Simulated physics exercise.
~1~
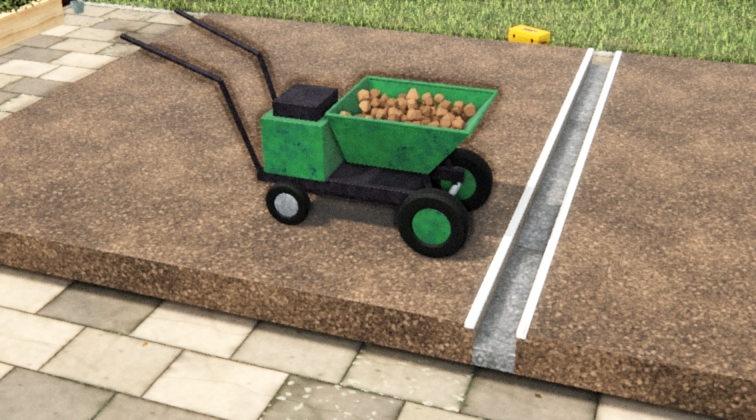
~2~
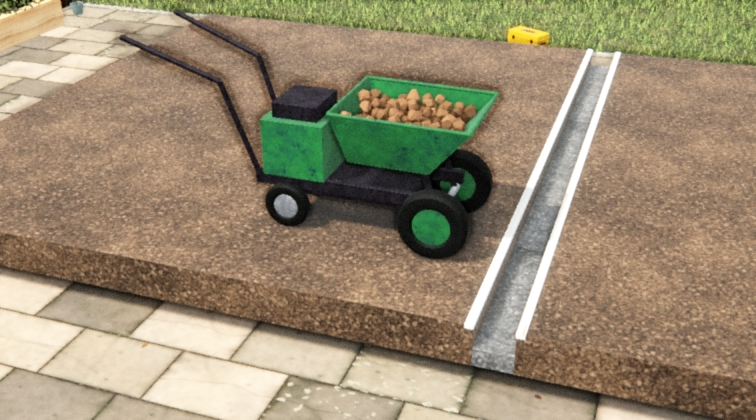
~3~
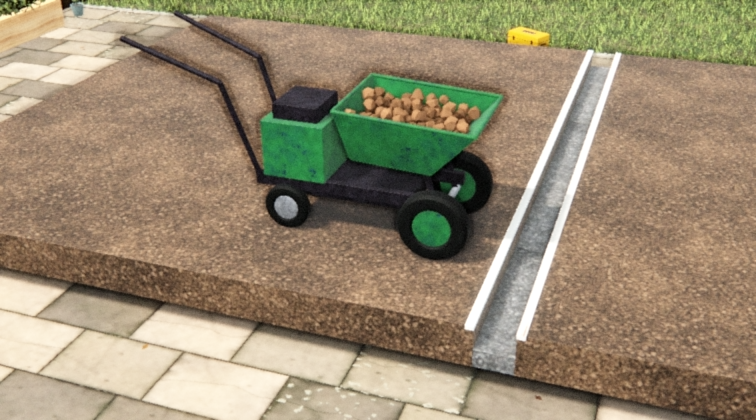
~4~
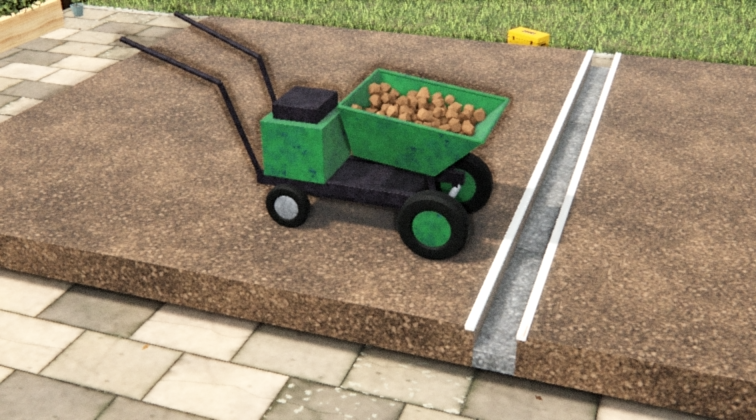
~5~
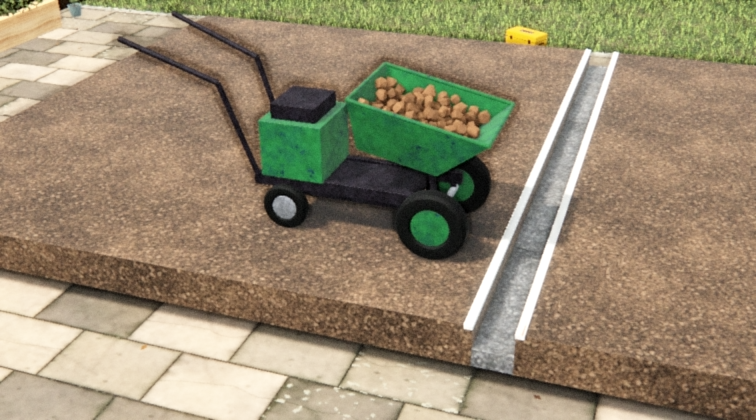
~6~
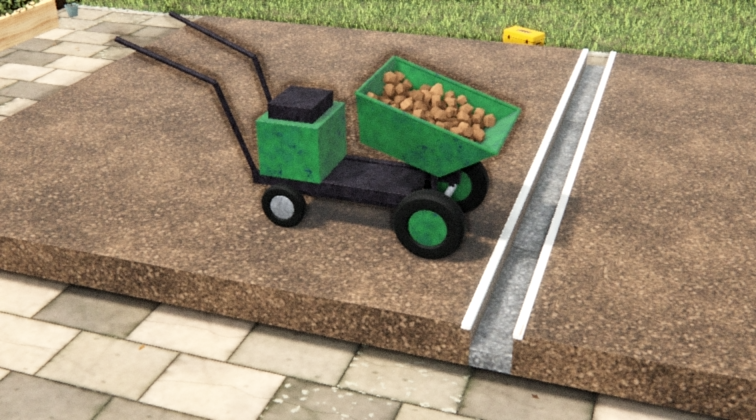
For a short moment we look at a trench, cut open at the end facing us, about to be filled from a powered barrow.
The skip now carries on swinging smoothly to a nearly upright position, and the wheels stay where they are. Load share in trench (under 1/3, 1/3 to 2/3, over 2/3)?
Below the one-third line.
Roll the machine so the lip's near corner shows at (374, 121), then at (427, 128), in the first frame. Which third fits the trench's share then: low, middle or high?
Note - stop 1: One to two thirds; stop 2: In the middle band.
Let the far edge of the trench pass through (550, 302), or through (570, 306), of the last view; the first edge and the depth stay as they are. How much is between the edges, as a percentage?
The first try lands around 20 %, the second around 50 %.
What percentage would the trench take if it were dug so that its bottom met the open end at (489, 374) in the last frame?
About 10 per cent.
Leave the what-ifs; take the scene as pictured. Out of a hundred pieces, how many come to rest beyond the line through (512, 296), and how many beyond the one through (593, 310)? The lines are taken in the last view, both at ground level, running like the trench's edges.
I'd say some 90 in a hundred, and after that 50 in a hundred.
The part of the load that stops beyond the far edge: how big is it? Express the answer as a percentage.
Close to 95 per cent.
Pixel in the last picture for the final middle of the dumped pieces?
Close to (600, 254).
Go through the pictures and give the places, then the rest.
The first frame shows lip of the skip near (469, 133), level; top of the load near (398, 116), clay clods; first edge of the trench near (485, 289); far edge near (534, 298), the trench under half as wide as the skip, and about half as deep as wide.
The second frame shows lip of the skip near (470, 135), level; top of the load near (399, 116).
The third frame shows lip of the skip near (475, 138), tipped barely; top of the load near (403, 116).
The fourth frame shows lip of the skip near (482, 142), tipped a little; top of the load near (396, 109).
The fifth frame shows lip of the skip near (489, 147), tipped a little; top of the load near (402, 105).
The sixth frame shows lip of the skip near (496, 154), tipped clearly; top of the load near (409, 102); first edge of the trench near (481, 290); far edge near (530, 299).
Shortly afterwards, skip tipped steeply; the whole lot in the skip.
Next, skip tipped right over; the bulk in the skip; a little beyond it; only a few falling.
Some moments later, skip tipped right over; a little in the skip; only a few in or heaped over the trench; the bulk beyond it.
In the end, skip tipped right over; a little in or heaped over the trench; all but a few beyond it.
